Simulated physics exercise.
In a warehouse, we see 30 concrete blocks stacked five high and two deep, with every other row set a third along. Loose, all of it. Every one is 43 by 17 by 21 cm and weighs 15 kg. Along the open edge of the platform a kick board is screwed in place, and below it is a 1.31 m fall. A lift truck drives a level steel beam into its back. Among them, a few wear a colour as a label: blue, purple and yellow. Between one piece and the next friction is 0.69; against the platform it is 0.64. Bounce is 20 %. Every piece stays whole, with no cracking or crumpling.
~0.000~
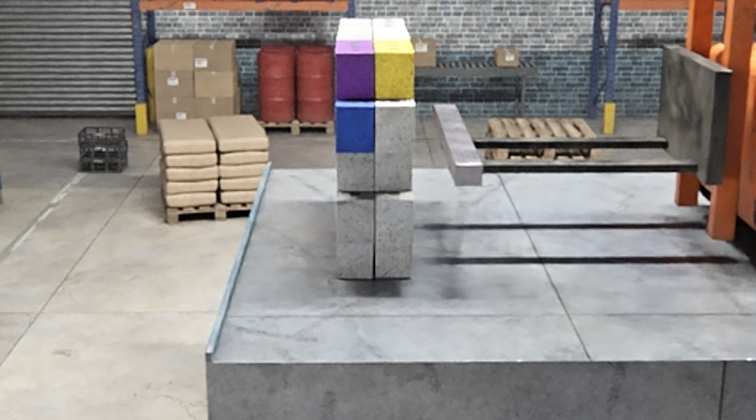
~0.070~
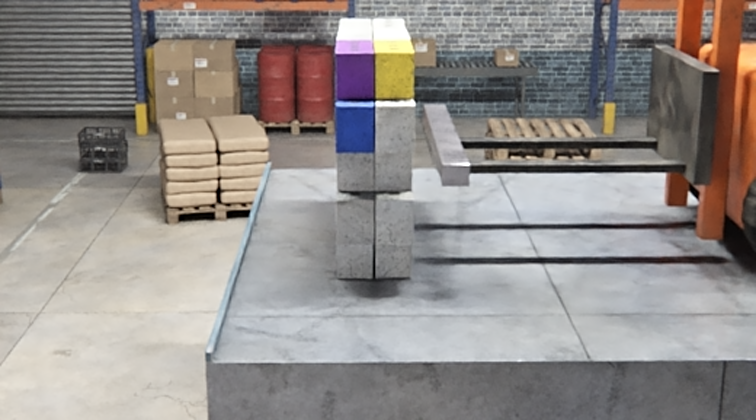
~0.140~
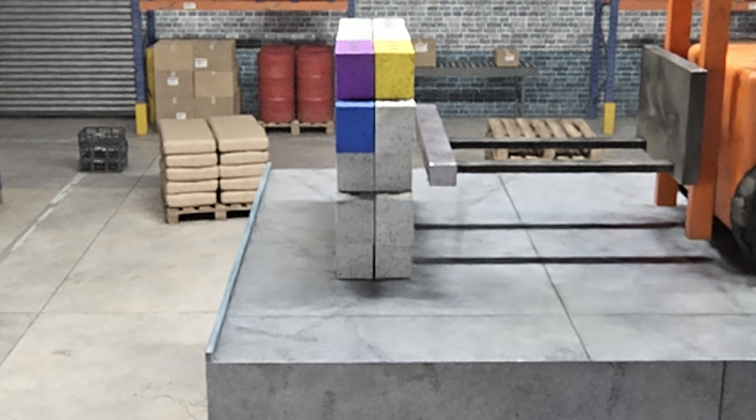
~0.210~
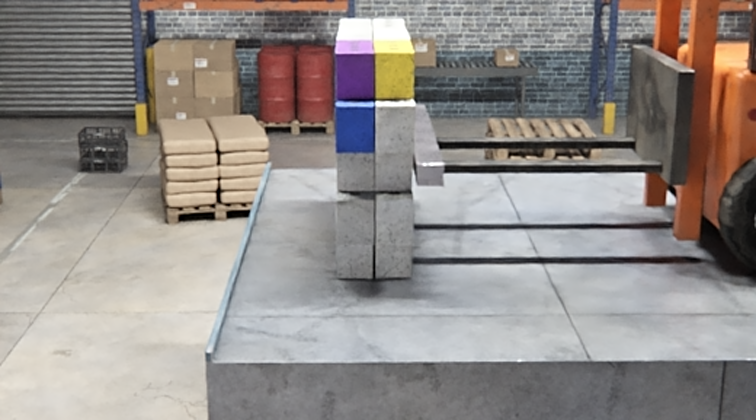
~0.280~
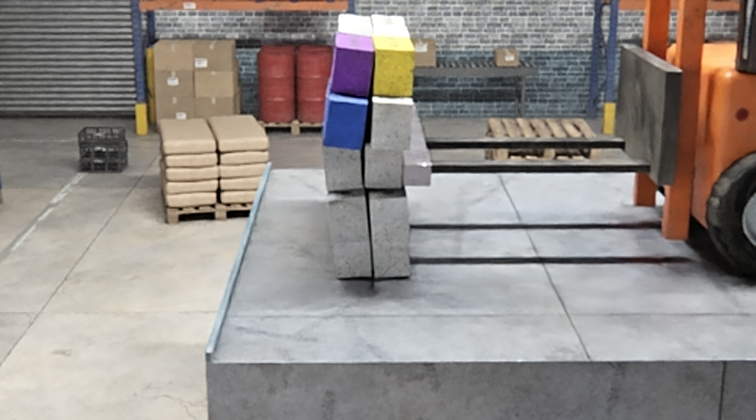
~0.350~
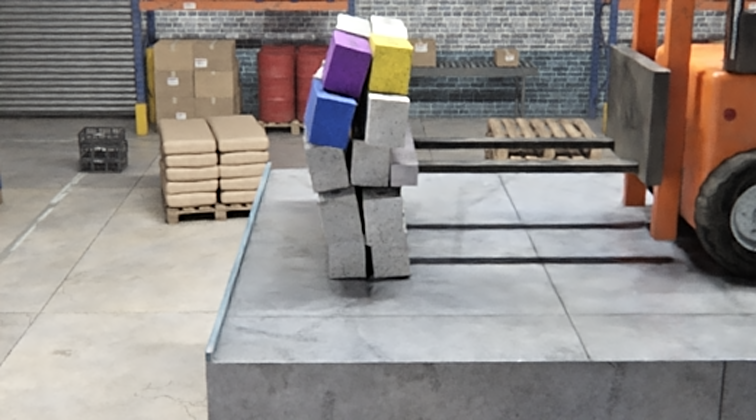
The footage shows an orange forklift moving a horizontal beam leftward to a stack of grey blocks with purple, yellow and blue ones among them, then pushing into it as the blocks shift and lean left, gaps opening between them.
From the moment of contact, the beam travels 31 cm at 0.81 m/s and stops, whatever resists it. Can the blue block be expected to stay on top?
Pretty sure it disappears over the brink.
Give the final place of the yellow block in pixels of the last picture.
In the final picture its centre lies roughly at (514, 283).
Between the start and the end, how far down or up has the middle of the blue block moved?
Its middle ends around 195 cm lower.
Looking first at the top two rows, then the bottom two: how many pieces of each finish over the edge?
That's 5 up top and 1 at the bottom.
After 0.46 s, none of the 30 blocks over the edge, 30 disturbed; blue block 14° from how it stood; purple block 31° from how it stood.
After 0.66 s, none of the 30 blocks over the edge, 30 disturbed; blue block 34° from how it stood, 17 cm lower; yellow block 35° from how it stood.
After 1.02 s, 3 of the 30 blocks over the edge; blue block upside down; yellow block upside down.
After 1.54 s, 7 of the 30 blocks over the edge; blue block 34° from how it stood, 1.80 m lower; purple block upside down.
In the end (2.0 s), 9 of the 30 blocks over the edge; blue block 1.94 m lower; purple block upside down; yellow block on its side.
